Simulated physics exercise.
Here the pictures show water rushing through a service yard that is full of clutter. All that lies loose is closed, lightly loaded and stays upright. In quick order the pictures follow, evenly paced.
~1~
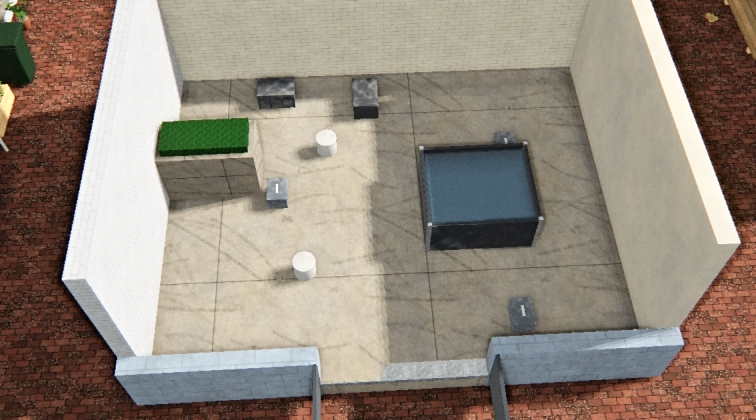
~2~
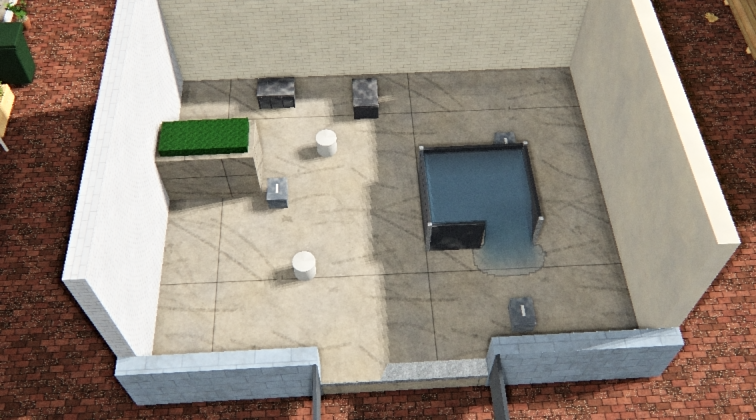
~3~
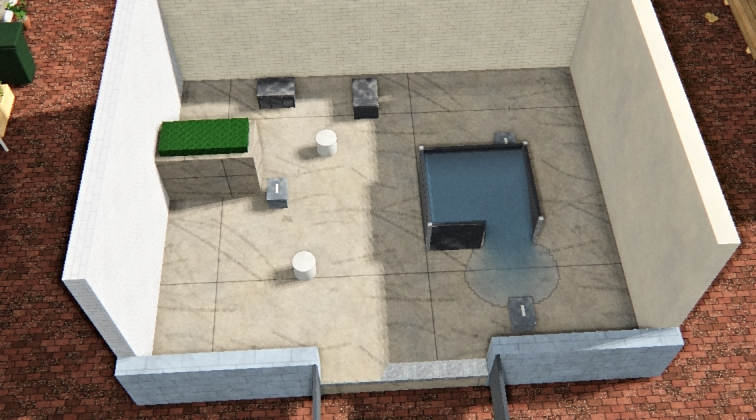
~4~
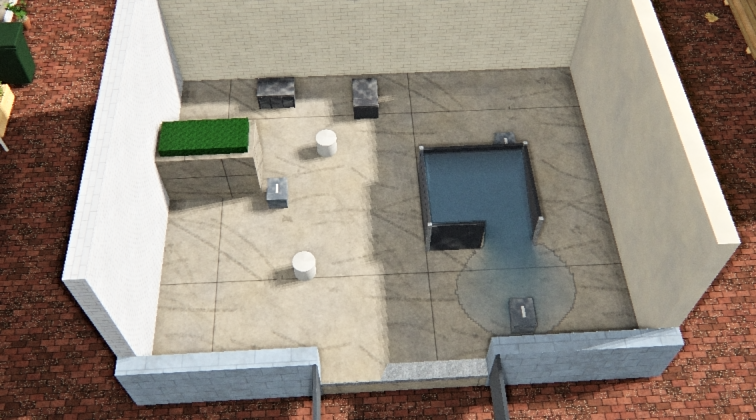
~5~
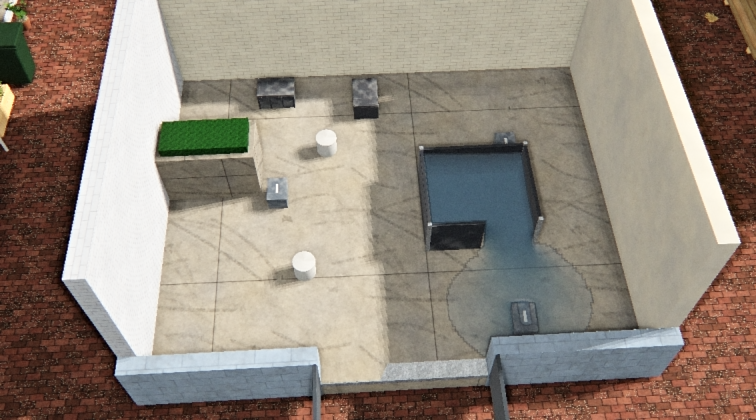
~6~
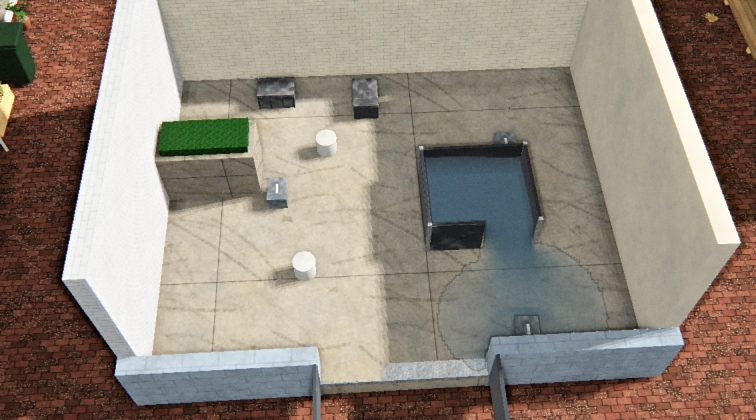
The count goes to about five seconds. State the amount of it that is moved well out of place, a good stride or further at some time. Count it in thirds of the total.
Out of the total, under one third.
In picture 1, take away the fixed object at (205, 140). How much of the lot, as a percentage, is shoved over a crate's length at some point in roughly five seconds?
I'd put it near 10 per cent of the things.
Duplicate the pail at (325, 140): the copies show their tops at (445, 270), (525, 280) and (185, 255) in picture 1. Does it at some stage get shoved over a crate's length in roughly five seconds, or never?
So, in order, the copies go nowhere much, a long way, nowhere much.
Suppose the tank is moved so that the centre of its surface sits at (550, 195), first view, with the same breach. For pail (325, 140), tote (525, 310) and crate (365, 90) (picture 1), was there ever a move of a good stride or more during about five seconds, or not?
Well, the first one didn't get far, the second got driven a long way, and the third didn't get far.
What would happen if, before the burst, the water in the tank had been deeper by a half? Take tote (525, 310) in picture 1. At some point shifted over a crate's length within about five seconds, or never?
That one, I'd say: Made it that far.
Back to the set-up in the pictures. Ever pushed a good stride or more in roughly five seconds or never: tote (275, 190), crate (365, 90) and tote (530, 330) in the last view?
Entry one never gets that far, entry two never gets that far, entry three gets that far.
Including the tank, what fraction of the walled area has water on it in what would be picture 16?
Roughly 25 %.
A moment on, 0 of 7 are well off their spots; 1 afloat.
Next, 0 of 7 are well off their spots; 1 afloat.
Later, 0 of 7 are well off their spots; 1 afloat.
In the end, 1 of 7 are well off their spots, and 1 have been at some point; 0 afloat.
